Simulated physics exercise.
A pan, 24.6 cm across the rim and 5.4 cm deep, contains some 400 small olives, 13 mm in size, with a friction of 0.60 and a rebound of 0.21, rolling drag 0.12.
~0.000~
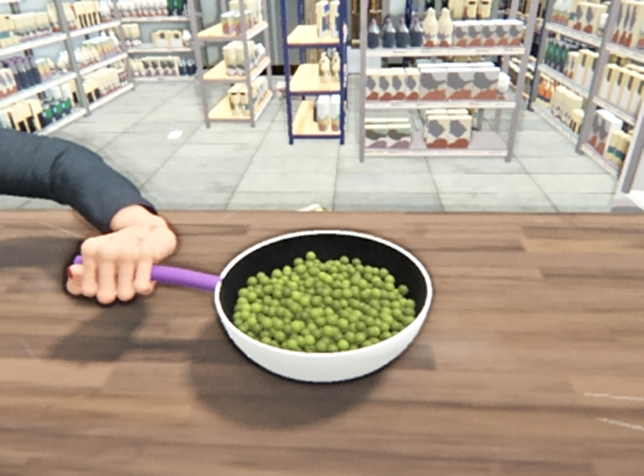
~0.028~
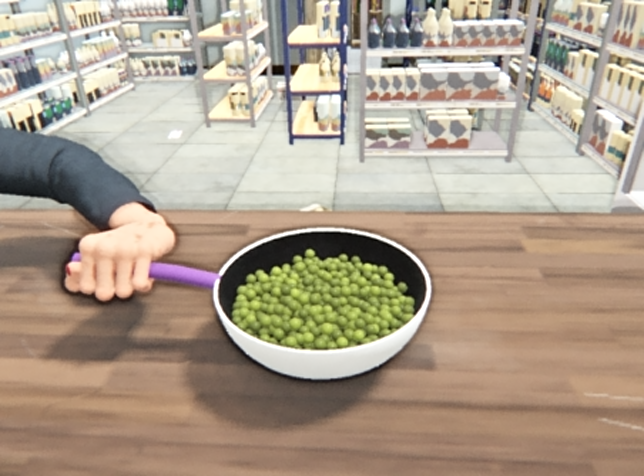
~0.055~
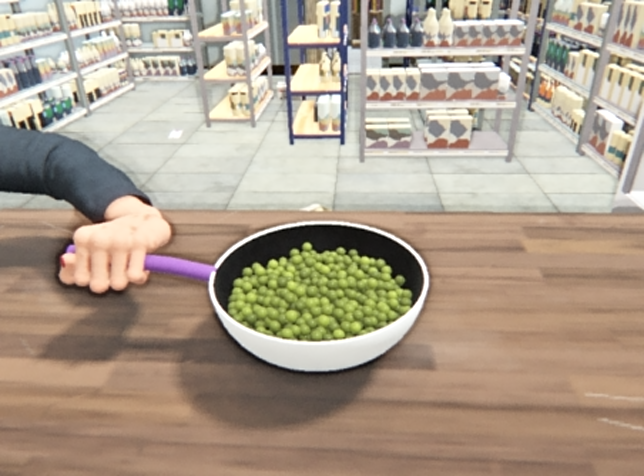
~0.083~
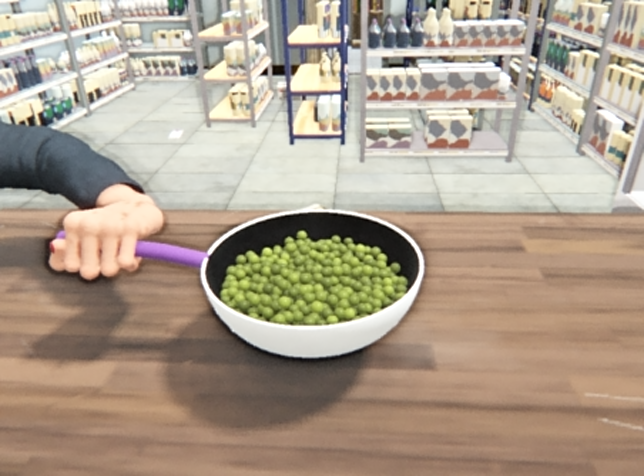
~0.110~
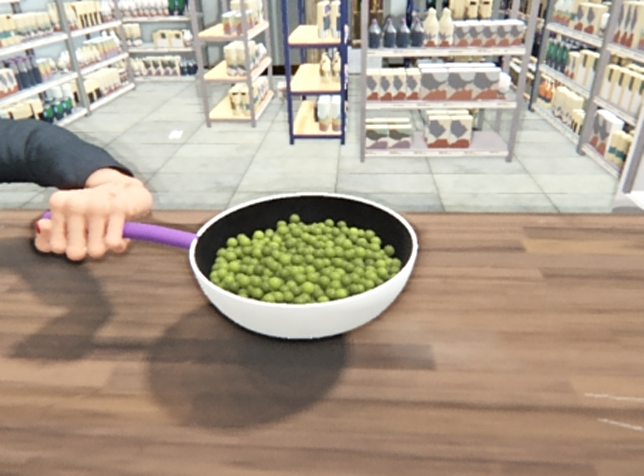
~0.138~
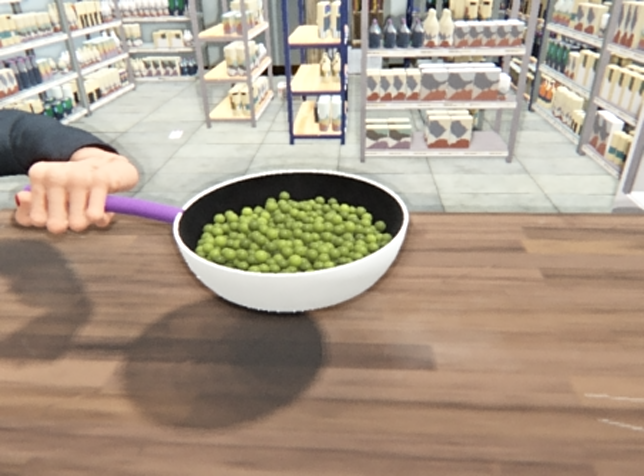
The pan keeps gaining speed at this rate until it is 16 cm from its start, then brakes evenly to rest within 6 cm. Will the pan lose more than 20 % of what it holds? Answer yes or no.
Share that leaves it, set against 20 %: Yes.
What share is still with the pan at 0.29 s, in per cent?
Roughly 85 per cent.
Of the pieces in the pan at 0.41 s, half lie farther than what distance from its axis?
Some 9.0 cm.
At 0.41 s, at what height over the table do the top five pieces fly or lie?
Some 40 cm.
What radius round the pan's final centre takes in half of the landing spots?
About 26 cm.
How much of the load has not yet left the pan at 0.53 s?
About 30 per cent.
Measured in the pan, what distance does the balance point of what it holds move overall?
Some 5.5 cm.
After 0.29 s, pan 85 %, in the air 15 %; middle of the pieces not yet landed near (193, 65).
After 0.41 s, pan 40 %, in the air 60 %; middle of the pieces not yet landed near (127, 62).
After 0.53 s, pan 30 %, in the air 70 %; middle of the pieces not yet landed near (104, 171).
After 0.64 s, fallen left of where it stops 65 %, pan 30 %, in the air 5 %; middle of the pieces not yet landed near (143, 205).
In the end, at 1.3 s, fallen left of where it stops 70 %, pan 30 %.
